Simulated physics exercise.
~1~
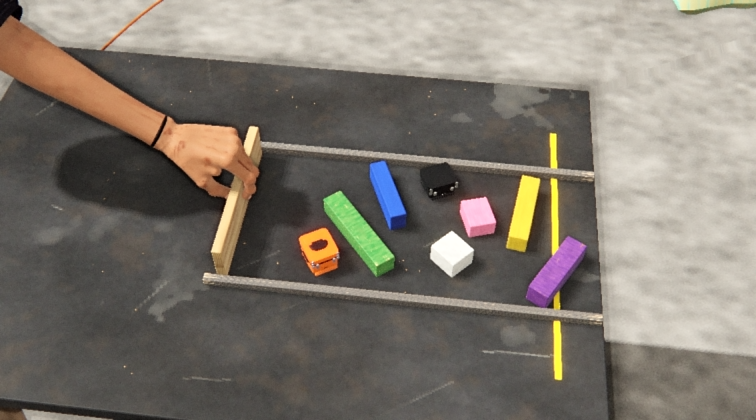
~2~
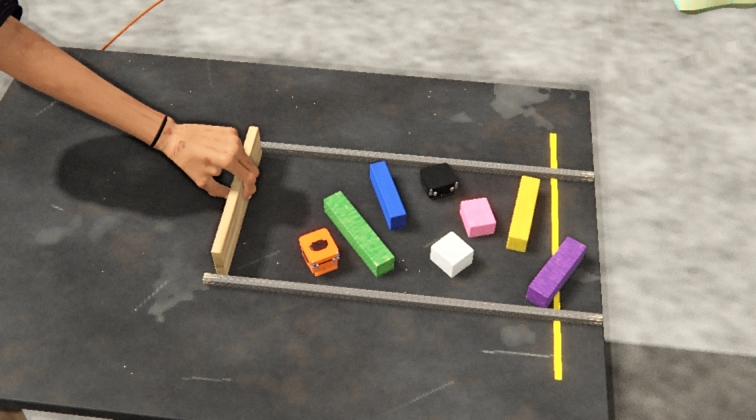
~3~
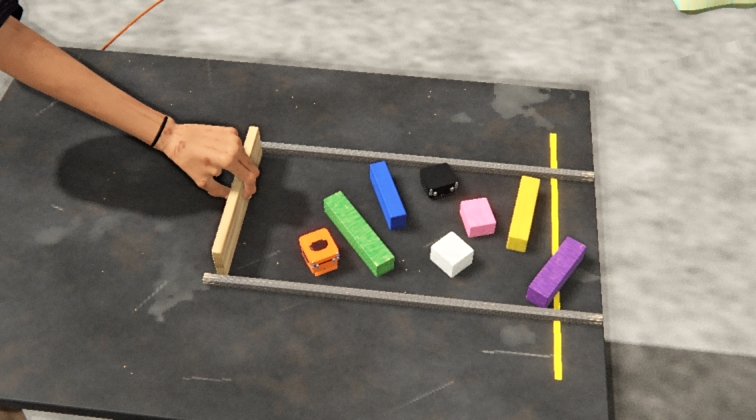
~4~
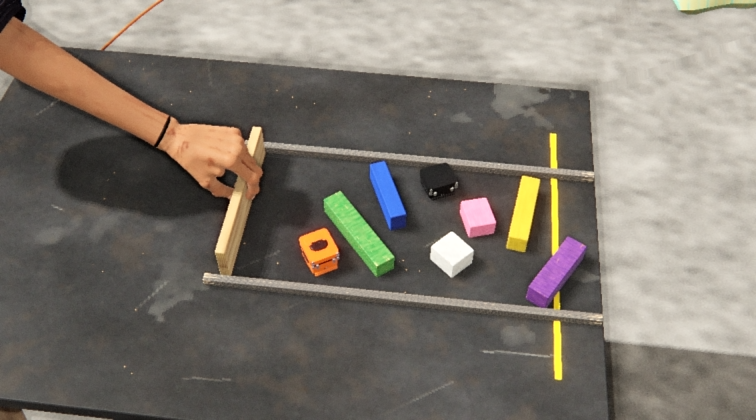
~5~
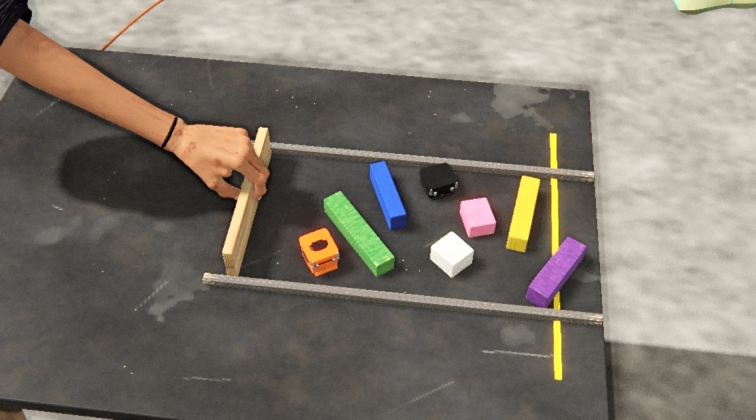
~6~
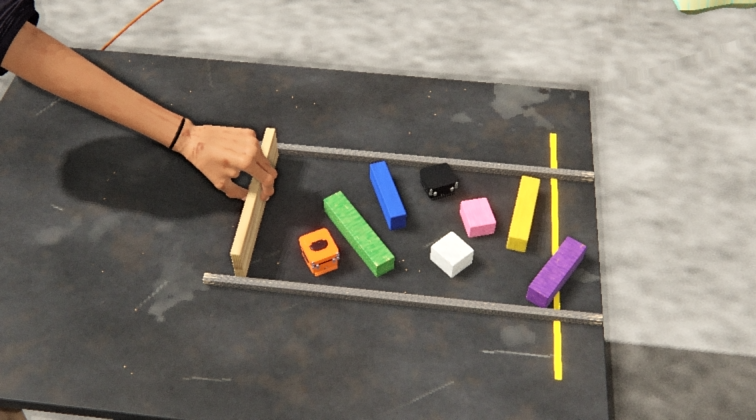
A hand gripping an upright wooden board slides it slightly to the right between two thin rails on a dark, scuffed tabletop, seen from above at an angle by a still camera. Right of the board lie an orange case, green and blue bars, a black case, white and pink blocks, a yellow bar, and a purple bar across yellow tape. The board starts still, then creeps rightward, while the eight pieces stay put.
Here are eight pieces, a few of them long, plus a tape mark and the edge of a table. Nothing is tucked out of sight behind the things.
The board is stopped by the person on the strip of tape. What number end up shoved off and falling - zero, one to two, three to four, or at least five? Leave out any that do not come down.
After the push, three or four have dropped.
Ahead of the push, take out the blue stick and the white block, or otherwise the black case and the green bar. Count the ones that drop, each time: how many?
The count is 2 in one try and 2 in the other, in that order.
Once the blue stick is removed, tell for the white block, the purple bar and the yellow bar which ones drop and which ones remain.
White block: Is gone; purple bar: Is gone; yellow bar: Is gone.
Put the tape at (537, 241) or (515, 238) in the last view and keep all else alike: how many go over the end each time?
Counts: 2, 0.
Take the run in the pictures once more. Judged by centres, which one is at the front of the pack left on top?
The black case.
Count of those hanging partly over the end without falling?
3, I think.
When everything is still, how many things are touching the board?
Looks like 3 of them, all told.
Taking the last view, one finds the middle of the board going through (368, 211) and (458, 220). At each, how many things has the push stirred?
Up to then 3, and up to the other point 7.
A little later, none off yet; purple bar at rest near (557, 272); yellow bar at rest near (524, 213); pink block at rest near (478, 218).
When it is over, the number that fall off is three or four; down, white block, pink block, yellow bar and purple bar.
